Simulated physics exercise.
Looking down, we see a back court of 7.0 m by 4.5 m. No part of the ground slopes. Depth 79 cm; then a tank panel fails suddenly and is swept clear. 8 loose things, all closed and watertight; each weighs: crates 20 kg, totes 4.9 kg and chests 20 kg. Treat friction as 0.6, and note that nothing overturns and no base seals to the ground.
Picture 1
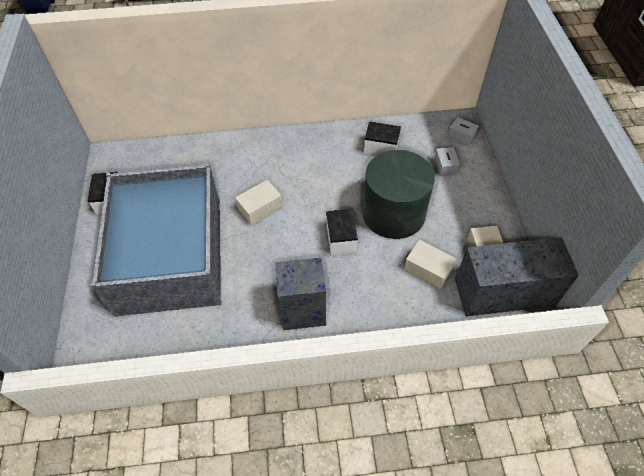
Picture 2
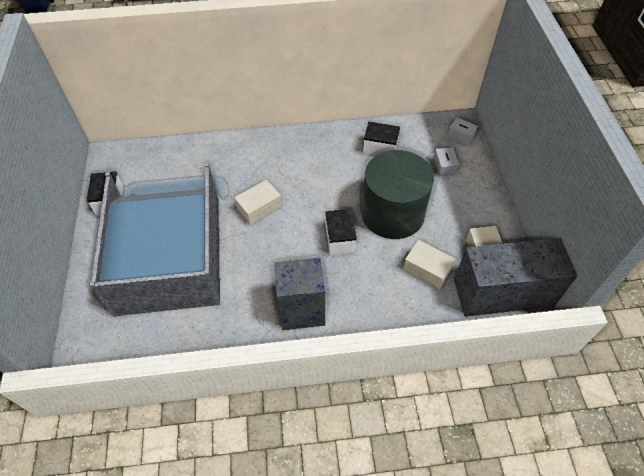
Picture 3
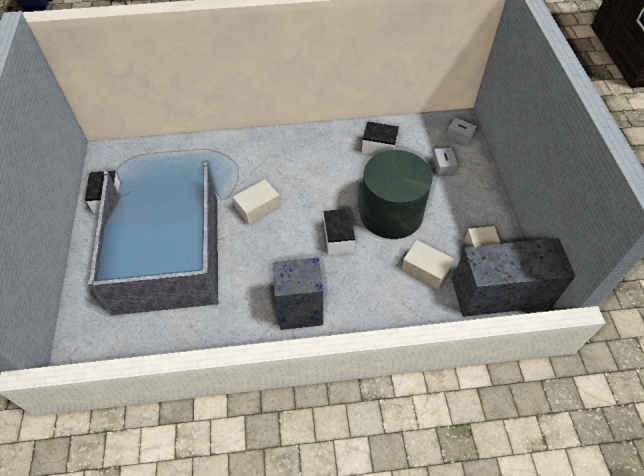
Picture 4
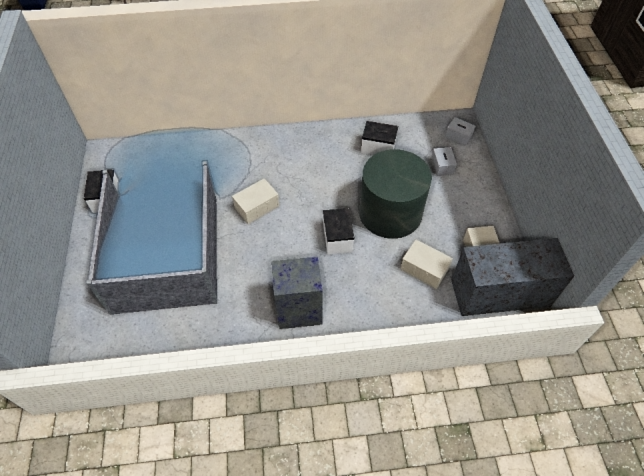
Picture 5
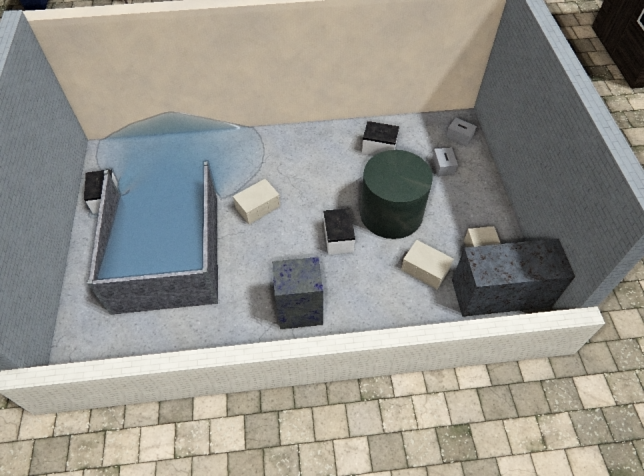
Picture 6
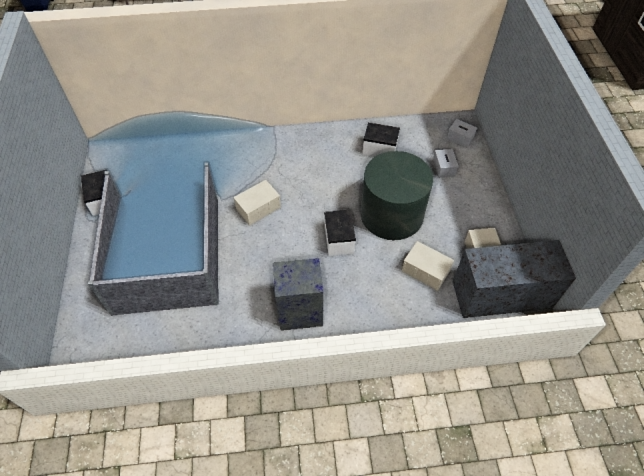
Blue water poured out of the far side of a square, open-topped tank in a walled court, spreading in a widening fan toward the back wall, while the scattered boxes and green drum barely moved.
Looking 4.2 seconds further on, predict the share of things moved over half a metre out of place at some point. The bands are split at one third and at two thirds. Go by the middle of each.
Most likely the fraction ends up somewhere in the middle, I'd say.
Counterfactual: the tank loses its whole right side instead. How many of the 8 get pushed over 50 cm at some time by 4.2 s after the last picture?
That gives 7 of them.
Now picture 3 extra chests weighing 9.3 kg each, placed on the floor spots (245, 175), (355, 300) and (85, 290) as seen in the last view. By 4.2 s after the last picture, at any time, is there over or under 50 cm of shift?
First goes beyond, second stays inside, third goes beyond.
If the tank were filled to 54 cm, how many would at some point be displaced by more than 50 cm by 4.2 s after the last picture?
So the tally would be 2.
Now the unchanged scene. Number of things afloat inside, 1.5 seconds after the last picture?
I get 0.
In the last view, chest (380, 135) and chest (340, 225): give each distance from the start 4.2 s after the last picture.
Taking them in turn, I get 200 cm for the first and 0 cm for the second.
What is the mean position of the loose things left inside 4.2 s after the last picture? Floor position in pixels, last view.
Mean position: Approximately (400, 239).
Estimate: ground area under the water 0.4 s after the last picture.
At that time the wet patch spans about 7.5 m2.
Then, 0.4 s after the last picture 0 of 8 are over 50 cm from their spots; 0 afloat.
Then, 1.5 s after the last picture 1 of 8 are over 50 cm from their spots; 0 afloat.
Then, 2.8 s after the last picture 4 of 8 are over 50 cm from their spots; 3 afloat.
Then, 4.2 s after the last picture 5 of 8 are over 50 cm from their spots, and 5 have been at some point; 3 afloat.
